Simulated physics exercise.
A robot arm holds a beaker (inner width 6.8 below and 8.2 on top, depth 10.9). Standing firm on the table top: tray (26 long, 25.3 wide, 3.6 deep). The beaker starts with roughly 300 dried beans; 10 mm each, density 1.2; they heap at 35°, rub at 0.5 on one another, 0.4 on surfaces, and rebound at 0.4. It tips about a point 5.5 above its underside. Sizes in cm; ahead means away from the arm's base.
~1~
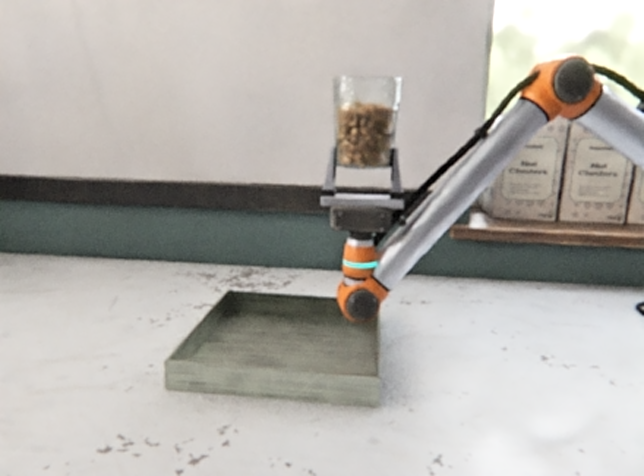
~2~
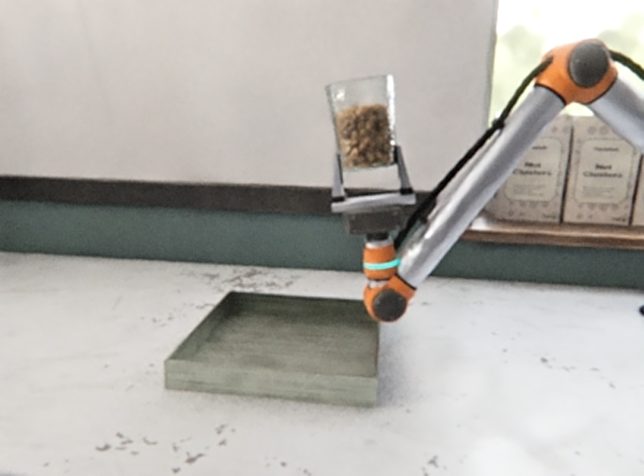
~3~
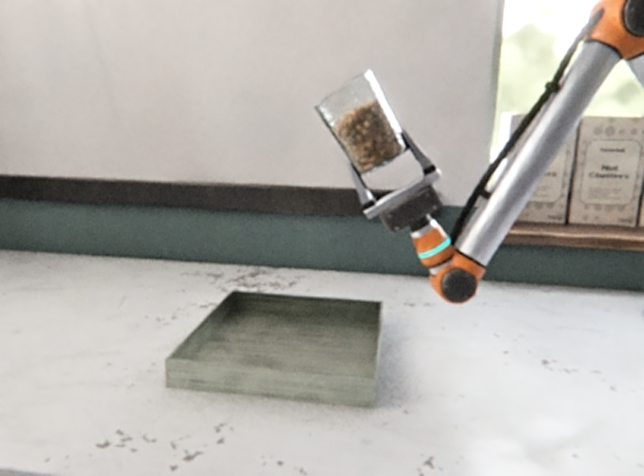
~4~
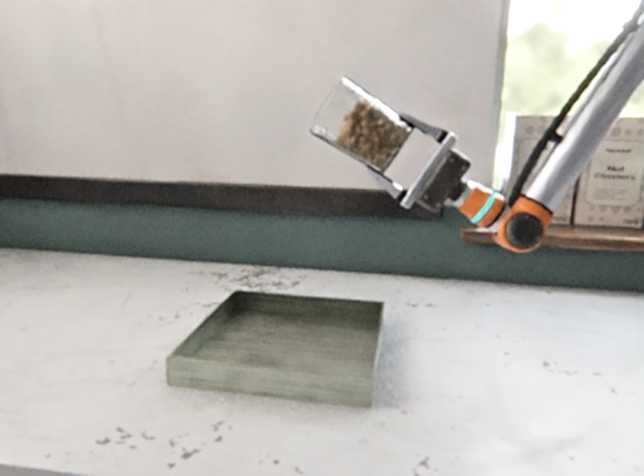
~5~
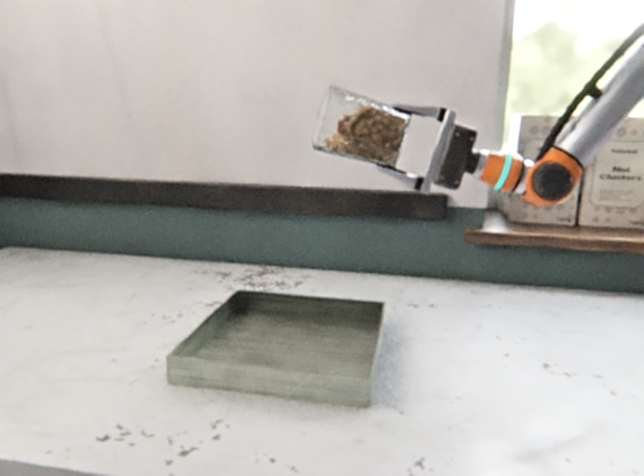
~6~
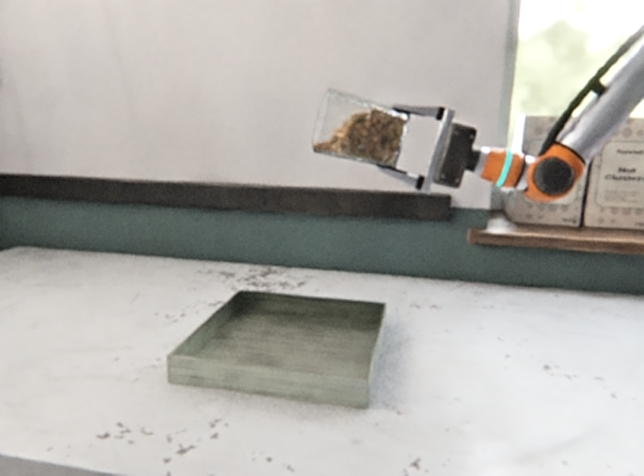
A robot arm with orange joints held up a clear container of brown beans above a countertop with a shallow green tray, then tilted it left until it lay nearly sideways, the beans still inside.
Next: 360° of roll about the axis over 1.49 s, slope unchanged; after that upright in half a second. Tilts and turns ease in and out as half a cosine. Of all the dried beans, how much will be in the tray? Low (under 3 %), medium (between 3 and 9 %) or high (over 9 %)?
A high share, over 9 %, ends in the tray.
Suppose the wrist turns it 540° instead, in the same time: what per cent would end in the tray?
Then about 20 per cent.
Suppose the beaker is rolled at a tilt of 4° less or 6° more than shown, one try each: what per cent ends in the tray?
Some 10 and 30 per cent.
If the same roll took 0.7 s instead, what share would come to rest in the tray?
It would be near 5 per cent.
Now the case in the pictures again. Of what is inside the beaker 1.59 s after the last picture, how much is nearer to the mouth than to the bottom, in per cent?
About 35 per cent.
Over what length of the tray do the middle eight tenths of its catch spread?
Roughly 14 cm.
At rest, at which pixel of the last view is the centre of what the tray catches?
At about (262, 342).
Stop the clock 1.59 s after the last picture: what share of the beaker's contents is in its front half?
About 60 per cent.
Then, 0.80 s on, tipped 77°, highest piece 36 above the table; 289 in the beaker, 1 in the tray, 12 in flight or on a rim.
Then, 1.59 s on, tipped 69°, highest piece 34 above the table; 258 in the beaker, 42 in the tray, 2 in flight or on a rim.
Then, 2.19 s on, upright, highest piece 37 above the table; 257 in the beaker, 45 in the tray.
Then, 2.89 s on, upright, highest piece 37 above the table; 257 in the beaker, 45 in the tray.
In the end, 257 in the beaker, 45 in the tray. That is 15 % in the tray.
